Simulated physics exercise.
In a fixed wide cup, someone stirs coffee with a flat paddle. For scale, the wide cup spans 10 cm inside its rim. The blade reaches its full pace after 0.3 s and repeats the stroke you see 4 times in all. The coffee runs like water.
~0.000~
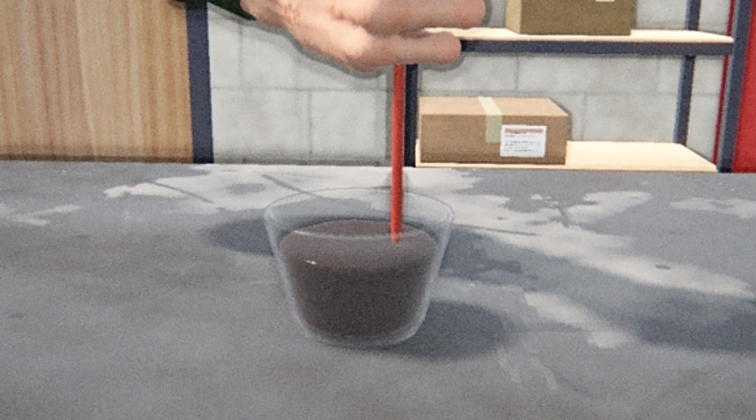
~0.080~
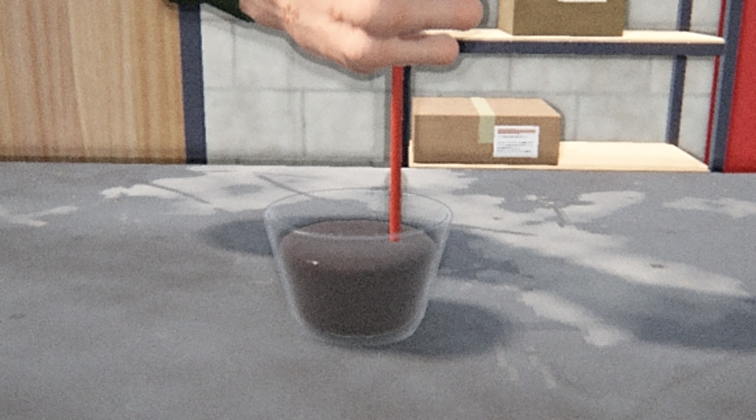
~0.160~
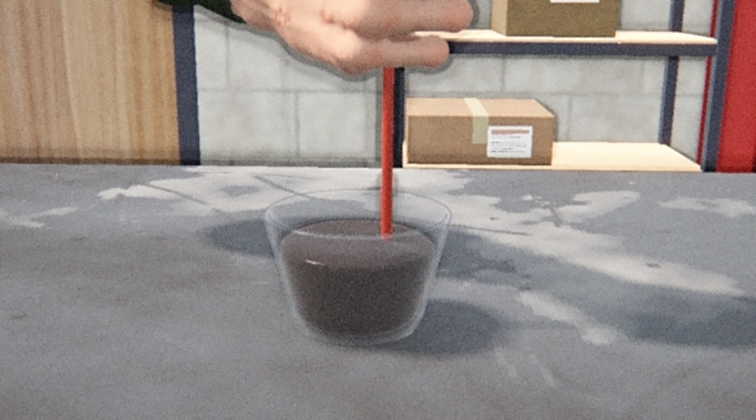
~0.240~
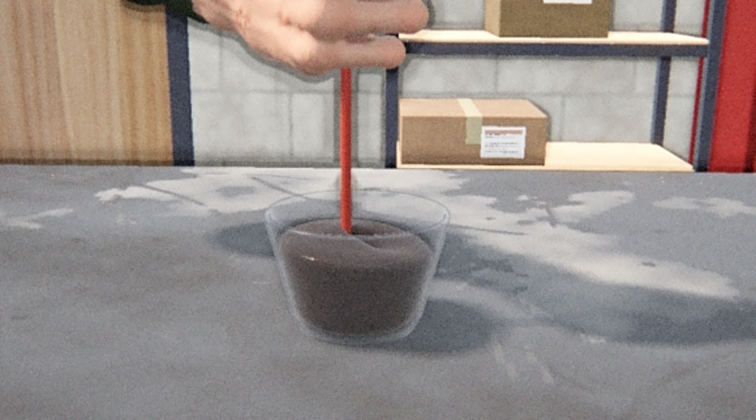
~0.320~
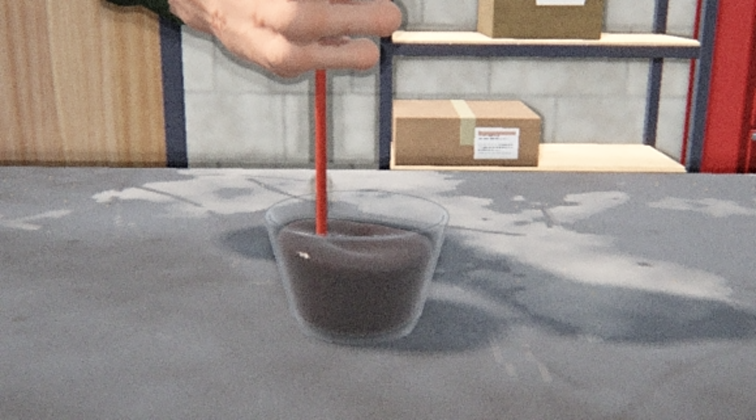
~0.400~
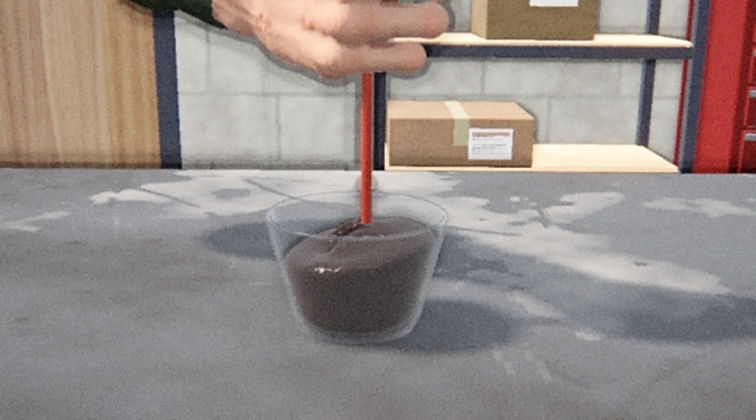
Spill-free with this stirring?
No, not safe.
Then, 0.70 s in, 0 ml is over the rim.
Then, 1.00 s in, 2 ml is over the rim.
Then, 1.30 s in, 6 ml is over the rim.
Then, 1.60 s in, 5 ml is over the rim.
Finally, 5 ml is over the rim.
